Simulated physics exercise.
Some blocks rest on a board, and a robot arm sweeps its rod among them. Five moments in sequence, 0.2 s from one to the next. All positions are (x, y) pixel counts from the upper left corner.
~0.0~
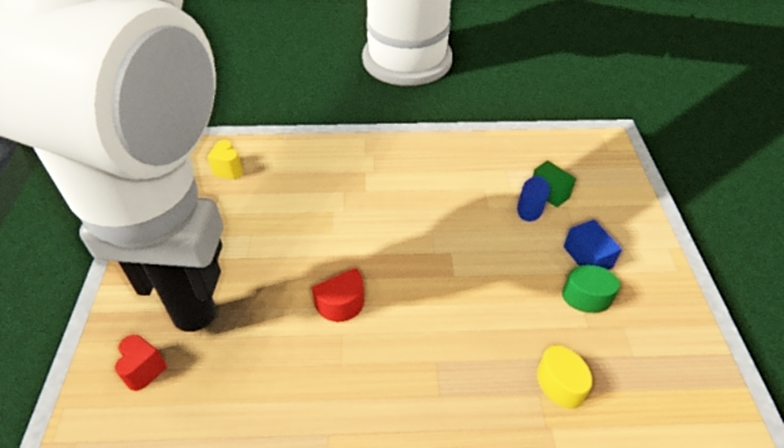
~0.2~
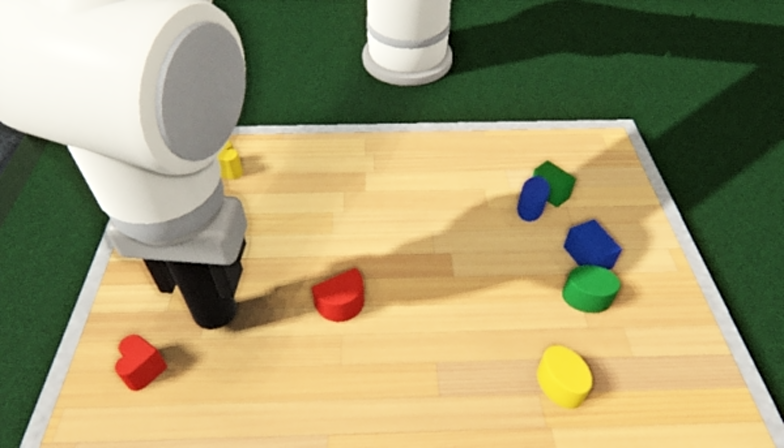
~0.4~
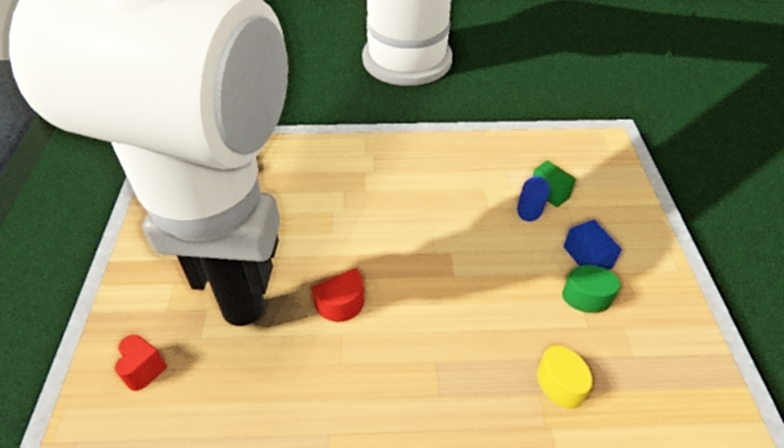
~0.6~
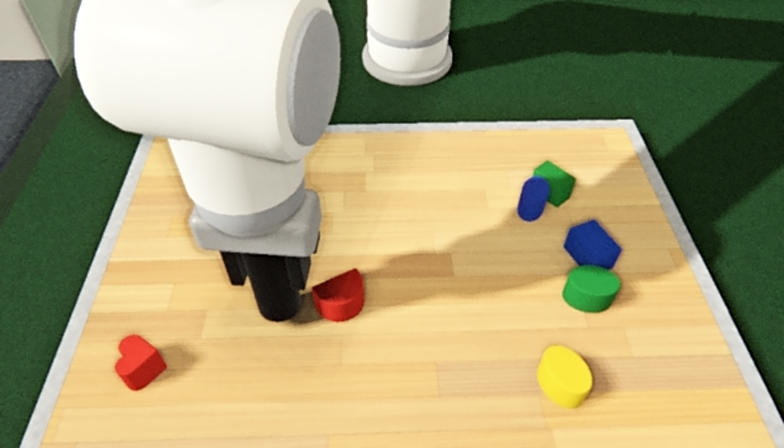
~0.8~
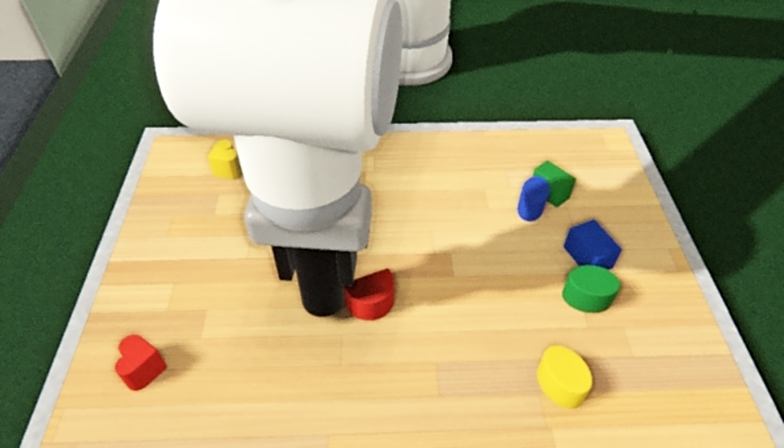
The video shows a robot arm sweeping its black rod rightward across a wooden board scattered with coloured blocks, reaching the red D-shaped block and pushing it a short way to the right while the other blocks stay still.
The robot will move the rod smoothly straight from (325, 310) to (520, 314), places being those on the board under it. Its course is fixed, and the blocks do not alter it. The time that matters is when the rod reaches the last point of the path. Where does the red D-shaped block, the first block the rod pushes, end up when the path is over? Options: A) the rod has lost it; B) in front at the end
It's B.
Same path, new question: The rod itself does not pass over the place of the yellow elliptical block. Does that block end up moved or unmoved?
The yellow elliptical block will stay where it is.
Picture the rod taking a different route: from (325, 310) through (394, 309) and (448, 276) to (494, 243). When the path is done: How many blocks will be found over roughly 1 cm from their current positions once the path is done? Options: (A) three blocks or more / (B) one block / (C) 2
Correct choice: B.
The first path, step by step. One third of the way, rod (391, 302); red D-shaped block (439, 287).
Two thirds of the way, rod (457, 303); red D-shaped block (505, 287).
At the end, rod (523, 304); red D-shaped block (569, 282), turned 15° anticlockwise; yellow elliptical block not moved; green elliptical block (614, 277), turned 15° clockwise.
